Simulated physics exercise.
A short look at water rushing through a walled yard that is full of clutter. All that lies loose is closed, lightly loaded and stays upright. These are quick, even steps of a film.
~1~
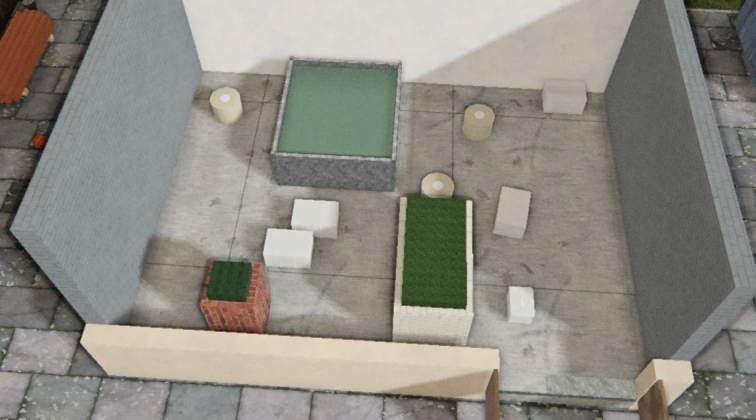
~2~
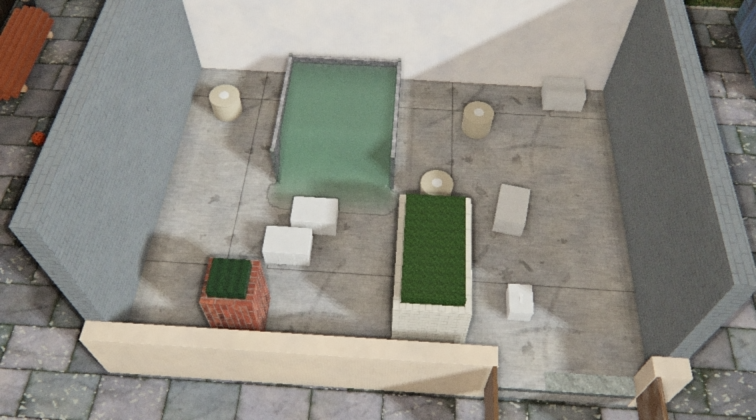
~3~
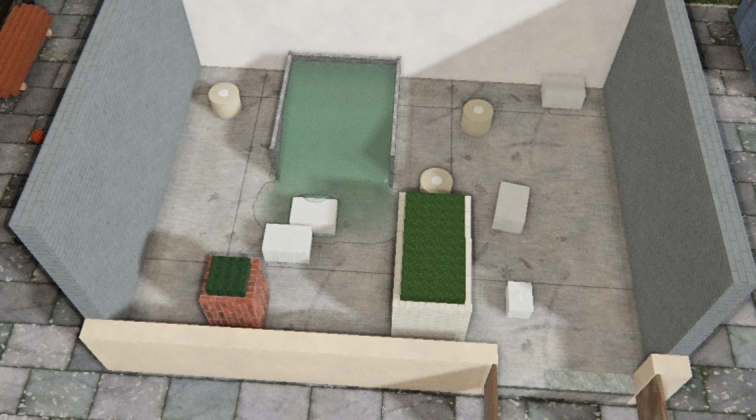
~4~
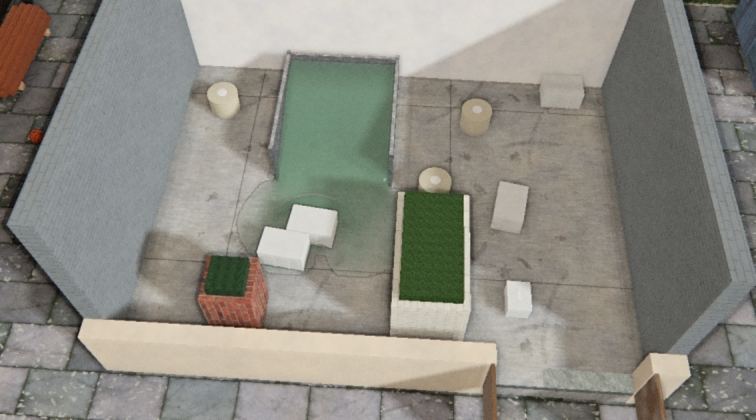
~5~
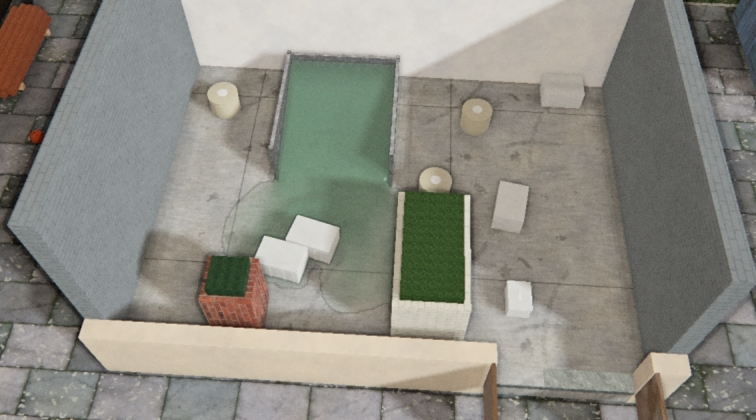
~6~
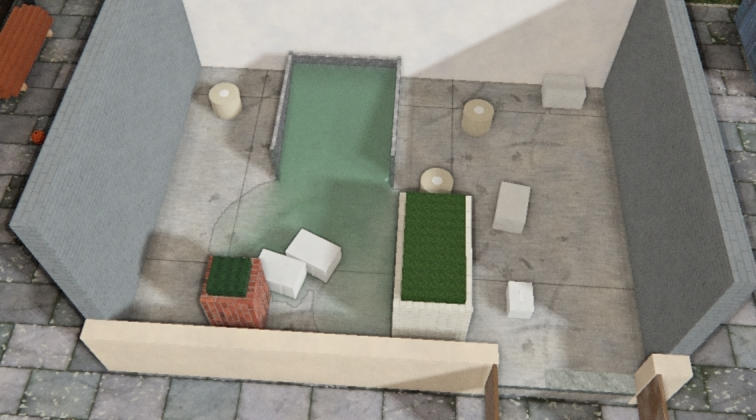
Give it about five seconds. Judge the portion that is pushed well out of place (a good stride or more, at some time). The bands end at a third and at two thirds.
That comes to between one and two thirds.
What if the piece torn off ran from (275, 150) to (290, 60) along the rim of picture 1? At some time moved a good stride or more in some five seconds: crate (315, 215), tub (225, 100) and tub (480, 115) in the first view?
In turn: Never so far, moved that far, under that.
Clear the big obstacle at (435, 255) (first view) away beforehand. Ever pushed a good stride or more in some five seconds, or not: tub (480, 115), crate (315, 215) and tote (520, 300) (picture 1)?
As listed: Under that, swept aside, pushed that far.
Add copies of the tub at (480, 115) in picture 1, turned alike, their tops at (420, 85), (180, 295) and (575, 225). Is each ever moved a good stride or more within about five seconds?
As listed: Never so far, yes, short of that.
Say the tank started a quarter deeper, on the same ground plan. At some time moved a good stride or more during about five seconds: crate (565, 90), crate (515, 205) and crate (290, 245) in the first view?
In that order: Never so far, short of that, swept aside.
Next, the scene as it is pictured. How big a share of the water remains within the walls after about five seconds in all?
Close to 96 %.
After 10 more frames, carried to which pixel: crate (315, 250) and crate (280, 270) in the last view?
Near (339, 305) and (279, 298).
A moment on, 2 of 8 are well off their spots; 0 afloat.
Next, 2 of 8 are well off their spots; 2 afloat.
Later, 2 of 8 are well off their spots; 2 afloat.
In the end, 4 of 8 are well off their spots, and 5 have been at some point; 4 afloat.
